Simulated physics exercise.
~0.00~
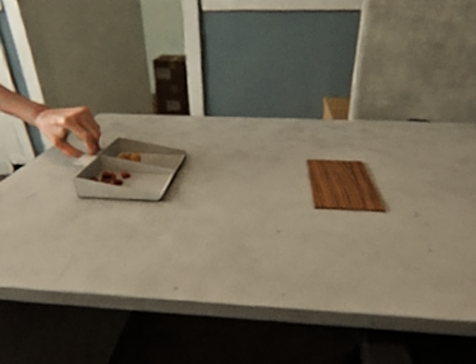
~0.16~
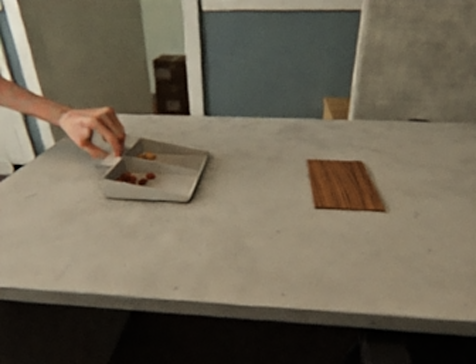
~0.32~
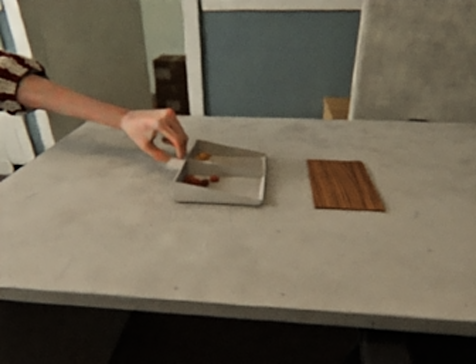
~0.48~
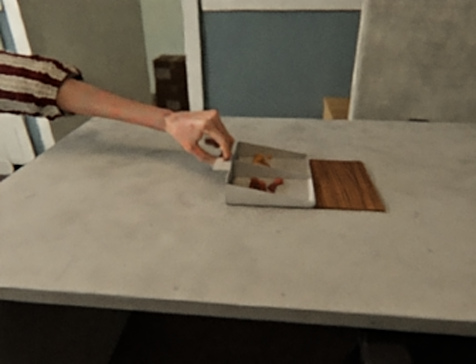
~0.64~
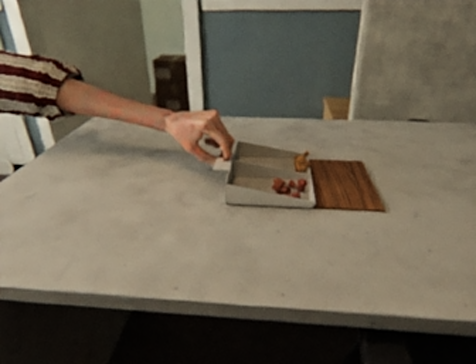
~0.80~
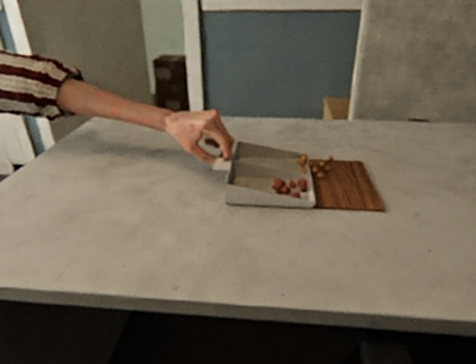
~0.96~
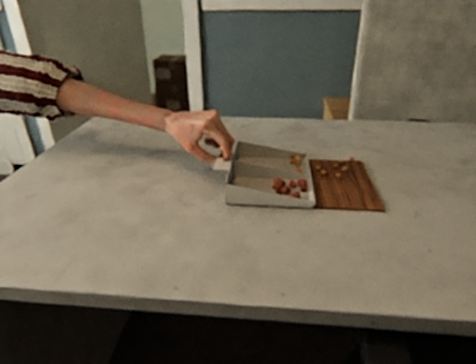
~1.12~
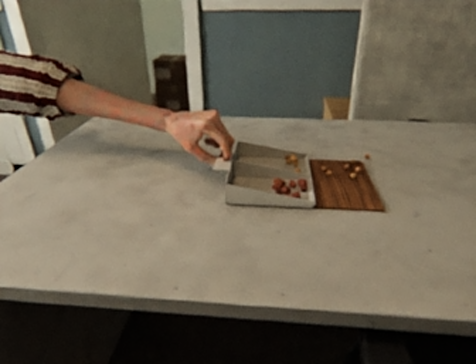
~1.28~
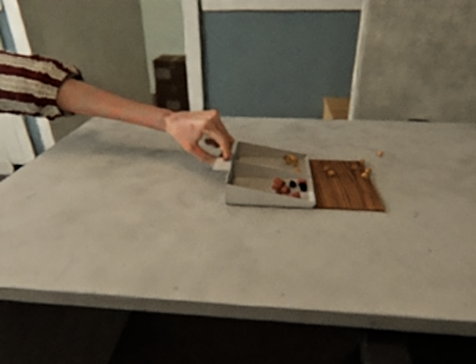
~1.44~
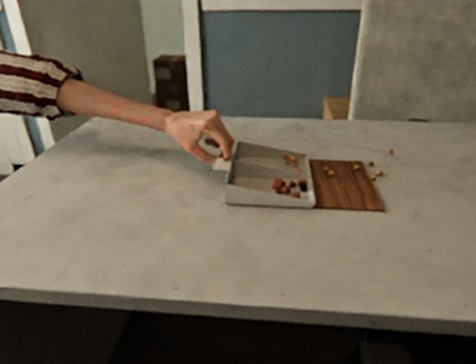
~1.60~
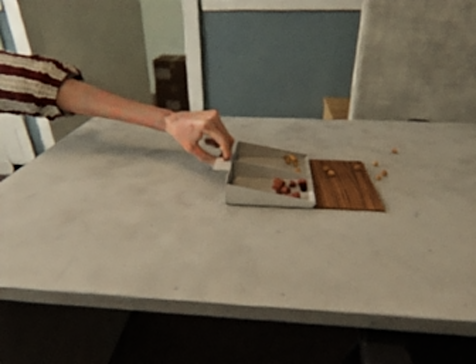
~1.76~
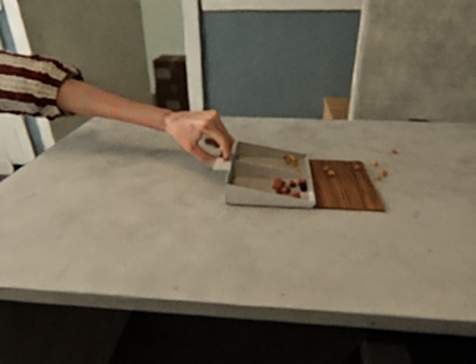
The clip opens on a pale table where a hand at the left holds a grey two-part tray with small reddish pieces in the near part and small tan pieces in the far part. The hand pushes the tray right towards a flat brown board. The tray stops against the board, and both groups slide forward inside it. The near pieces gather at the front rim and stay in, while some far pieces spill over onto the board and roll beyond it. Finally, the hand still rests on the tray, with the escaped pieces scattered across the board and table.
